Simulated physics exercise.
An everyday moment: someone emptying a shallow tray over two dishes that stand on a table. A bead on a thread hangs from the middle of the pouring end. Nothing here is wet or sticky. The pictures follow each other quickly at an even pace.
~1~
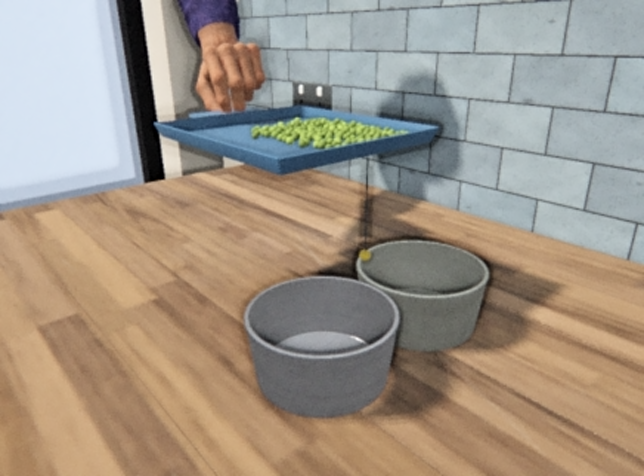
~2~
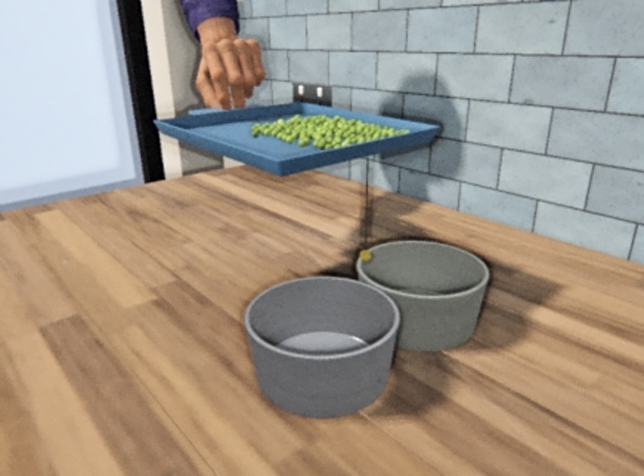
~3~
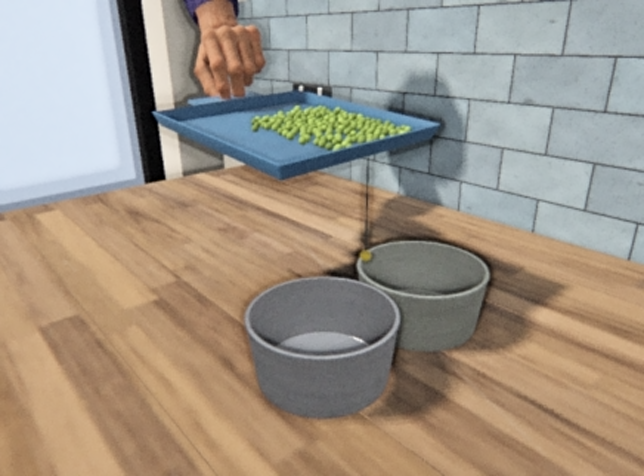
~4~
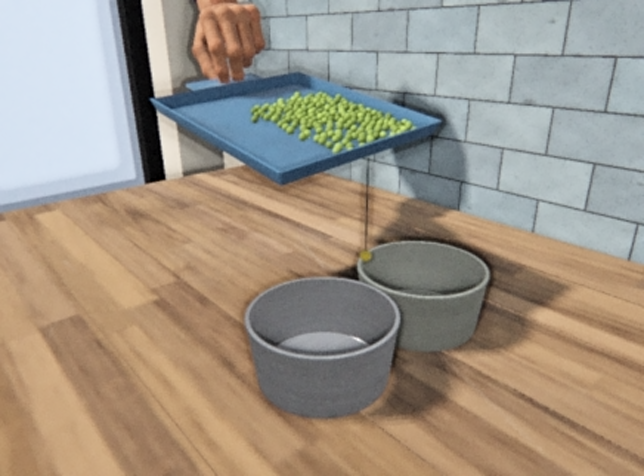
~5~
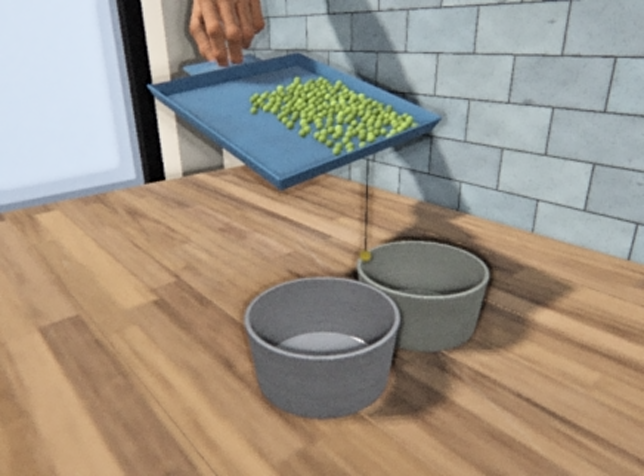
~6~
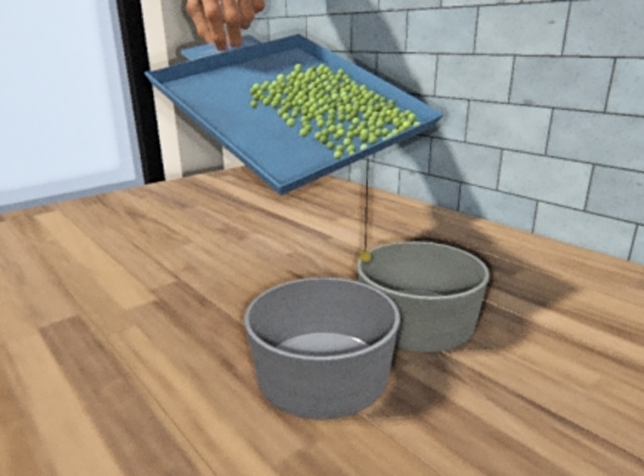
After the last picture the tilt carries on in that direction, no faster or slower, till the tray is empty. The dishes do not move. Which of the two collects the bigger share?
More goes to the left dish.
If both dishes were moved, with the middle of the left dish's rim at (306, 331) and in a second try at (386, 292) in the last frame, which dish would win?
First the dish on the left, then the left one.
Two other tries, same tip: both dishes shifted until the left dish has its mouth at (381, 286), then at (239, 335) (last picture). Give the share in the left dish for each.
Roughly 30 per cent, and 40 per cent.
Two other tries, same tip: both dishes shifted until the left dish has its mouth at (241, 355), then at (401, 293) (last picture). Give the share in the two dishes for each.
Near 70 % and 20 %.
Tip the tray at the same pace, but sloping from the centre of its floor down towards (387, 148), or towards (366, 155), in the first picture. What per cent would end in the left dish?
The first gives 0 %, the second 30 %.
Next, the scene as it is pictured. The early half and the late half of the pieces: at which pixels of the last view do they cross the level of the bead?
The first part at (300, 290); the rest at (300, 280).
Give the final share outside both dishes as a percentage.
Near 0 %.
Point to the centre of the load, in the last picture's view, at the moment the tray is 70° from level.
Near (312, 202).
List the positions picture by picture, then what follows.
Corners of the pouring end near (280, 156) and (431, 127), level; middle of the load near (328, 132), dried peas; left dish near (375, 371); right dish near (473, 311); bead on its thread near (365, 255), in the first picture.
Corners of the pouring end near (280, 158) and (431, 126), level; middle of the load near (328, 131), in the second picture.
Corners of the pouring end near (281, 162) and (432, 124), tipped barely, lowest at the left corner; middle of the load near (328, 125), in the third picture.
Corners of the pouring end near (281, 168) and (433, 120), tipped a little, lowest at the left corner; middle of the load near (329, 116), in the fourth picture.
Corners of the pouring end near (281, 174) and (434, 116), tipped clearly, lowest at the left corner; middle of the load near (329, 108), in the fifth picture.
Corners of the pouring end near (281, 181) and (436, 113), tipped clearly, lowest at the left corner; middle of the load near (330, 102), a little on the move; left dish near (375, 372); right dish near (473, 312), in the sixth picture.
Shortly afterwards, tray tipped steeply; near two thirds on the tray; near a quarter in the left dish; near a quarter in the air.
Next, tray tipped past a quarter turn; all but a few in the left dish; only a few in the right dish; only a few outside both.
Some moments later, tray tipped past a quarter turn; all but a few in the left dish; only a few in the right dish; only a few outside both.
In the end, tray tipped past a quarter turn; all but a few in the left dish; only a few in the right dish; only a few outside both.
